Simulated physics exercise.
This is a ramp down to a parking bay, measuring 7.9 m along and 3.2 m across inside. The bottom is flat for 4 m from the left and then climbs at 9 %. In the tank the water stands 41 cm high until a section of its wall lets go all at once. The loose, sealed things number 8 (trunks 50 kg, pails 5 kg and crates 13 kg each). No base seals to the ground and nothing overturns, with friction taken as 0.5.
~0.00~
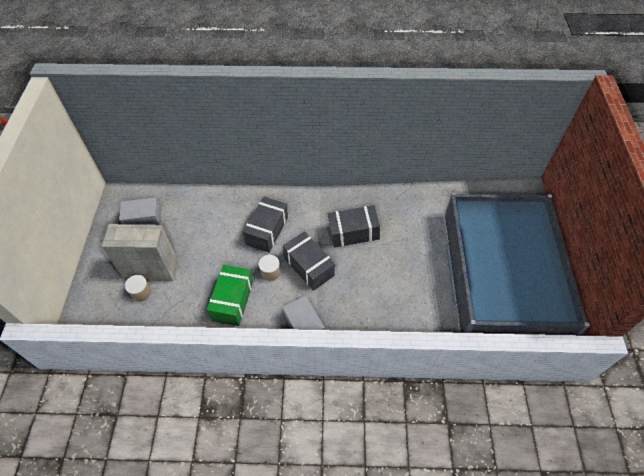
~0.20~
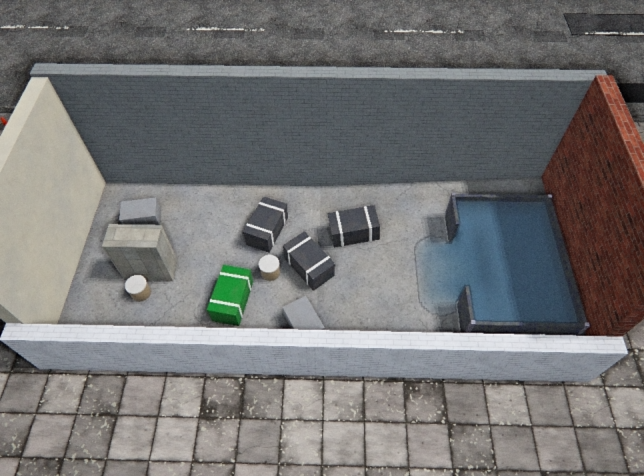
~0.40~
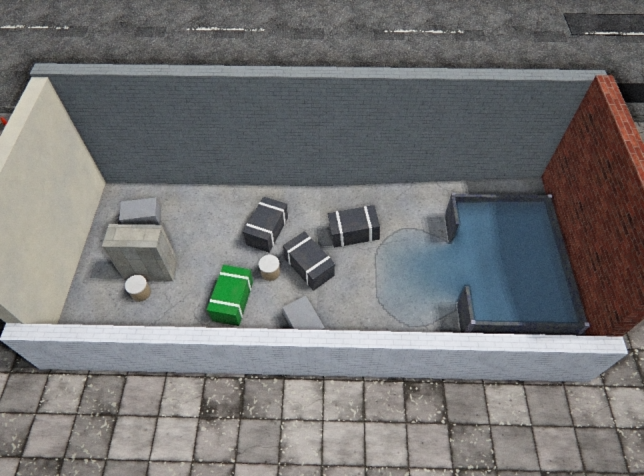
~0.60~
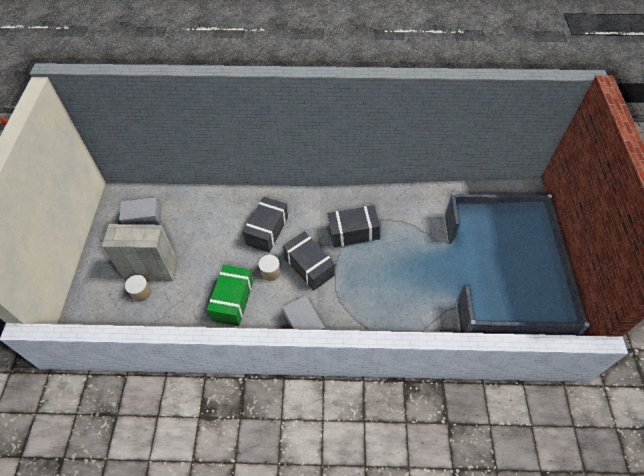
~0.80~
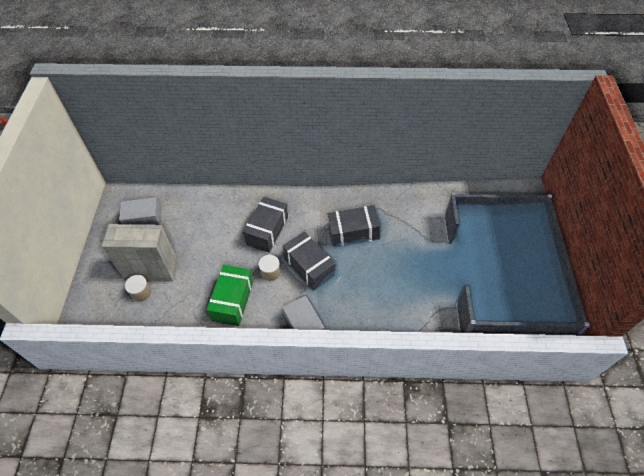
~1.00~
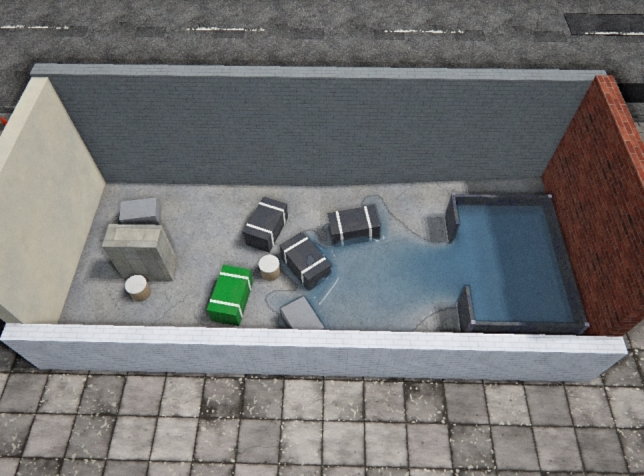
At the start, blue water fills a walled tank at the right end of a walled bay, with dark crates and a green trunk standing apart from it. The tank's left side opens and water spreads leftward across the floor. It then reaches the nearest crates, one dark crate shifting slightly, while the trunk stays still.
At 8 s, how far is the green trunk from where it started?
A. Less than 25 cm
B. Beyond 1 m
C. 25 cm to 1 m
B.
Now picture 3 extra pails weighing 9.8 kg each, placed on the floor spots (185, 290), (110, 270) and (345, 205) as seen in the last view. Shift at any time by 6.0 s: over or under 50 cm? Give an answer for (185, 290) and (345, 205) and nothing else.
In turn: More, under.
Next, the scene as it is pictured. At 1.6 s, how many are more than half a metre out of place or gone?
Tally: 2.
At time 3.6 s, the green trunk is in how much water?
10 cm, roughly.
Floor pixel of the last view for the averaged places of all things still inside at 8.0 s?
It works out to somewhere near (186, 235) on the floor.
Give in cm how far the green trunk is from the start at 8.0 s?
Measured offset: Near 250 cm.
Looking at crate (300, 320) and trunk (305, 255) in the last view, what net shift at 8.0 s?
First one 350 cm, second one 200 cm.
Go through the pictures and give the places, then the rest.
The green trunk at (229, 289) rests on the ground; water covers 3.3 m2; 0 of 8 have shifted, in the first frame.
The green trunk at (229, 289) rests on the ground; 4.1 m2 under water; 0 of 8 have shifted, in the second frame.
The green trunk at (229, 289) rests on the ground; 5.1 m2 under water; 0 of 8 have shifted, in the third frame.
The green trunk at (229, 289), on the bottom; water covers 6.2 m2; 0 of 8 have shifted, in the fourth frame.
The green trunk at (229, 289), on the bottom; water covers 7.1 m2; 0 of 8 have shifted, in the fifth frame.
The green trunk at (229, 289) rests on the ground; 7.8 m2 under water; 1 of 8 have shifted, in the sixth frame.
After 1.6 s the green trunk is near (219, 292), 0.2 m from its start, aground; 1 afloat.
After 3.6 s the green trunk is near (117, 290), 1.7 m from its start, aground; 1 afloat.
After 5.6 s the green trunk is near (101, 260), 2.1 m from its start, aground; 4 afloat.
After 8.0 s the green trunk is near (103, 237), 2.4 m from its start, aground; 4 afloat.
